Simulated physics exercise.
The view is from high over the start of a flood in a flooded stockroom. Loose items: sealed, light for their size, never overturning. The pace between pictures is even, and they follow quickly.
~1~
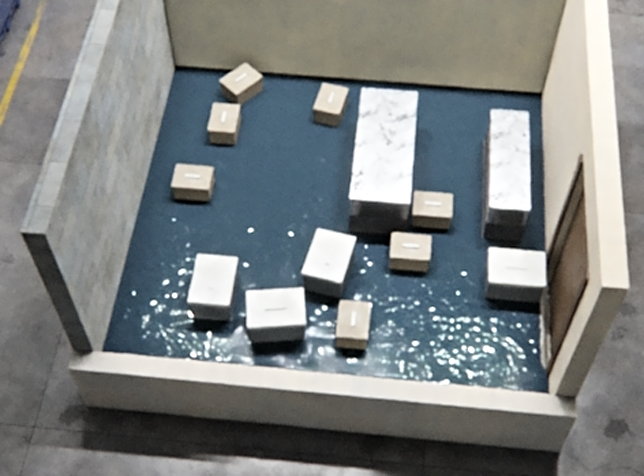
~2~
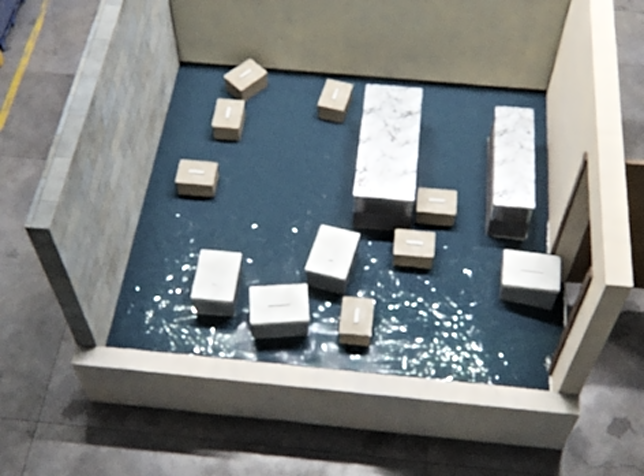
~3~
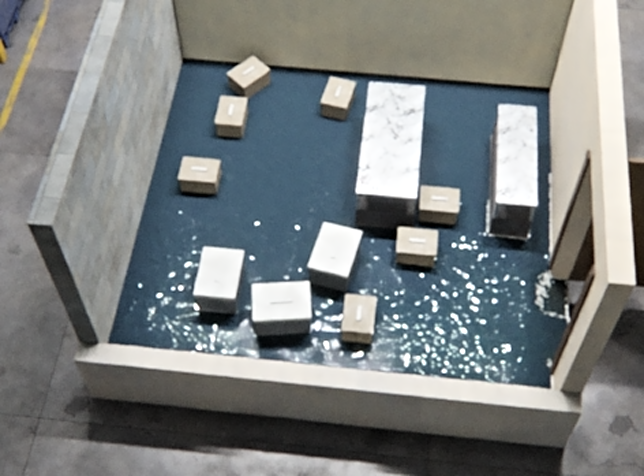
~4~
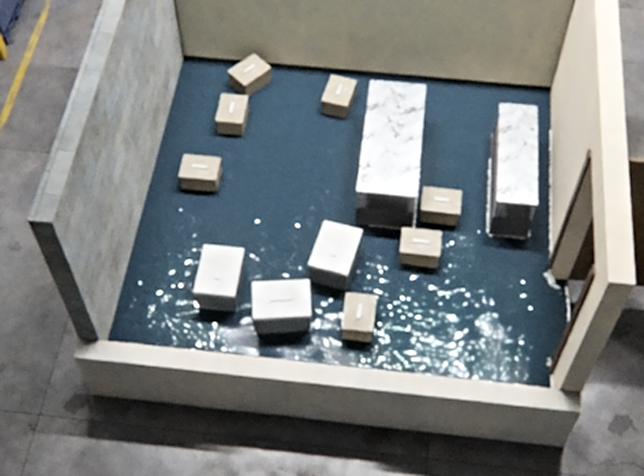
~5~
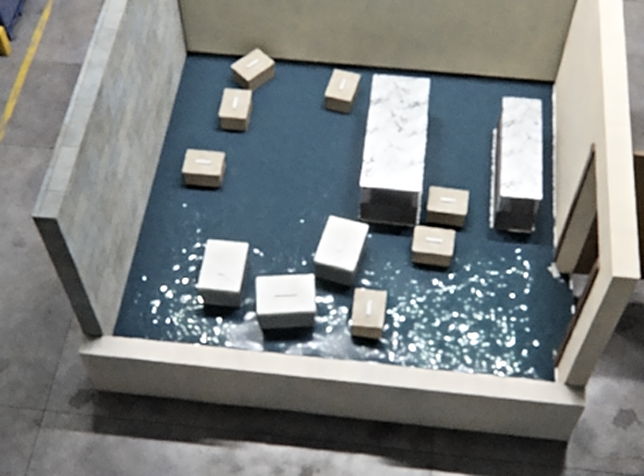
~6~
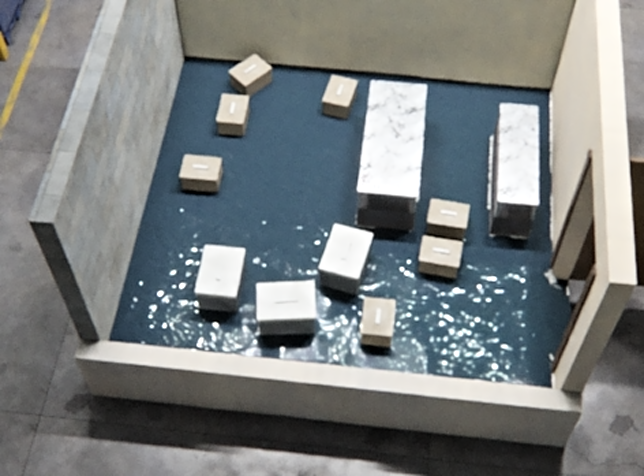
At first, tan and white boxes sit in dark, glinting water around two marble-patterned blocks inside a walled room. A white box at the right shifts into an opening in the wall and disappears from view, then several tan and white boxes near the middle and front drift slightly right.
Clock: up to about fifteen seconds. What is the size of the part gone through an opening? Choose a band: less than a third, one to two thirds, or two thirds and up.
One to two thirds.
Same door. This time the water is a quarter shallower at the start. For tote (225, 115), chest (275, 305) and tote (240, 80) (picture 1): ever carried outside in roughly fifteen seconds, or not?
The first one never escapes, the second ends up outside, the third never escapes.
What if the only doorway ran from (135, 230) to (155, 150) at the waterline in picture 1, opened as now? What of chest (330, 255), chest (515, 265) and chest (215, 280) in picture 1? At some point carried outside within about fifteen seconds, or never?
Following that order: Escaped; remains behind; escaped.
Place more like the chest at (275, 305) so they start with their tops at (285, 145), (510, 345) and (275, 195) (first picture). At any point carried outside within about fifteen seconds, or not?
First doesn't escape, second escapes, third escapes.
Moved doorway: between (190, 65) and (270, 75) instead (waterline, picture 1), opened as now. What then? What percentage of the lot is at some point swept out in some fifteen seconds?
Estimate: Near 50 per cent.
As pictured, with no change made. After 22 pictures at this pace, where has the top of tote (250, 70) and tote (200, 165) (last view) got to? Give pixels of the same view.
Roughly (278, 83) for one and (220, 216) for the other.
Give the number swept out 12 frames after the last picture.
The number comes to 4.
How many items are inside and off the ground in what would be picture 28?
Count: 5.
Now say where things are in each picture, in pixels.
The first frame shows a tote at (411, 246) floats; a tote at (433, 204), afloat; 0 of 11 have shifted.
The second frame shows a tote at (414, 243) floats; a tote at (437, 201), afloat; 1 of 11 have shifted.
The third frame shows a tote at (417, 241), afloat; a tote at (440, 199) floats; 1 of 11 have shifted.
The fourth frame shows a tote at (421, 242), afloat, close to its start; a tote at (442, 200), afloat; 1 of 11 have shifted.
The fifth frame shows a tote at (434, 240), afloat, close to its start; a tote at (448, 200) floats, close to its start; 4 of 11 have shifted.
The sixth frame shows a tote at (441, 251), afloat, close to its start; a tote at (449, 213), afloat, close to its start; 5 of 11 have shifted.
A moment on, 1 of 11 are out; 10 afloat.
Next, 4 of 11 are out; 7 afloat.
Later, 6 of 11 are out; 5 afloat.
In the end, 6 of 11 are out; 5 afloat.
